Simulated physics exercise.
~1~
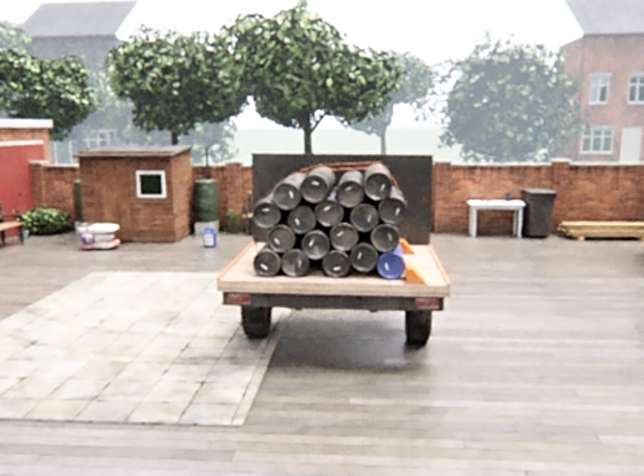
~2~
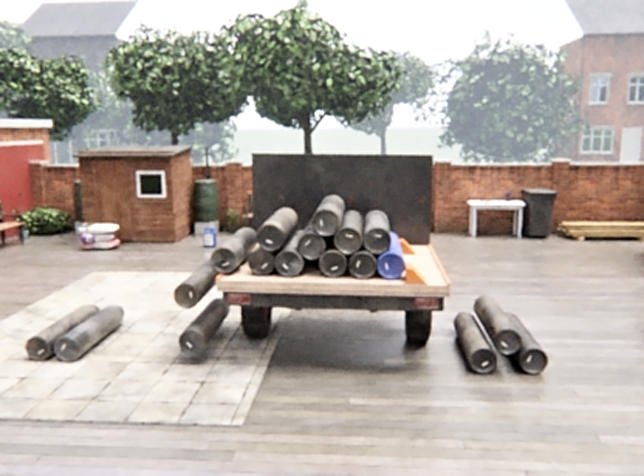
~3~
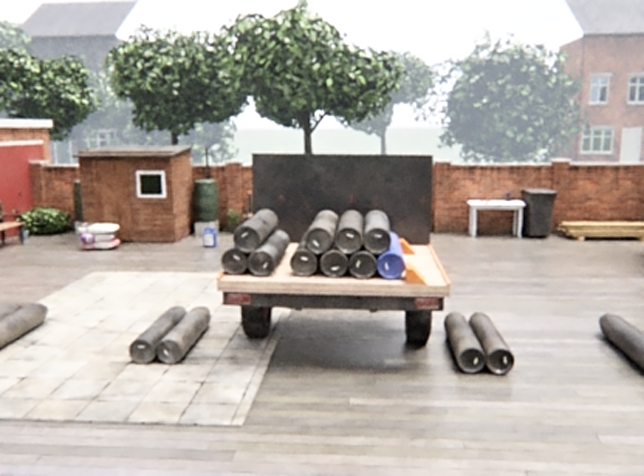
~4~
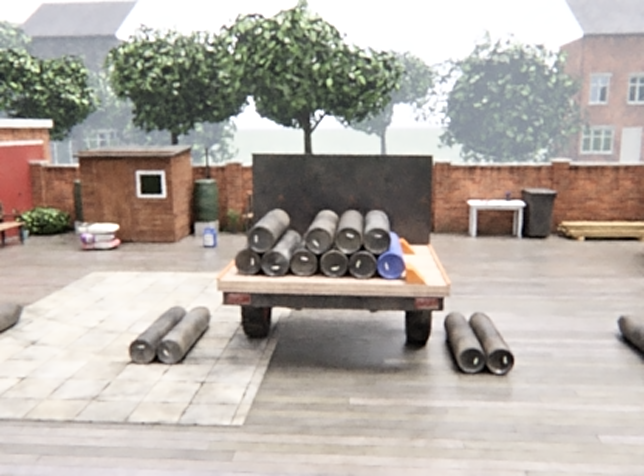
Dark cylinders spill off both sides of the trailer while the blue one stays aboard.
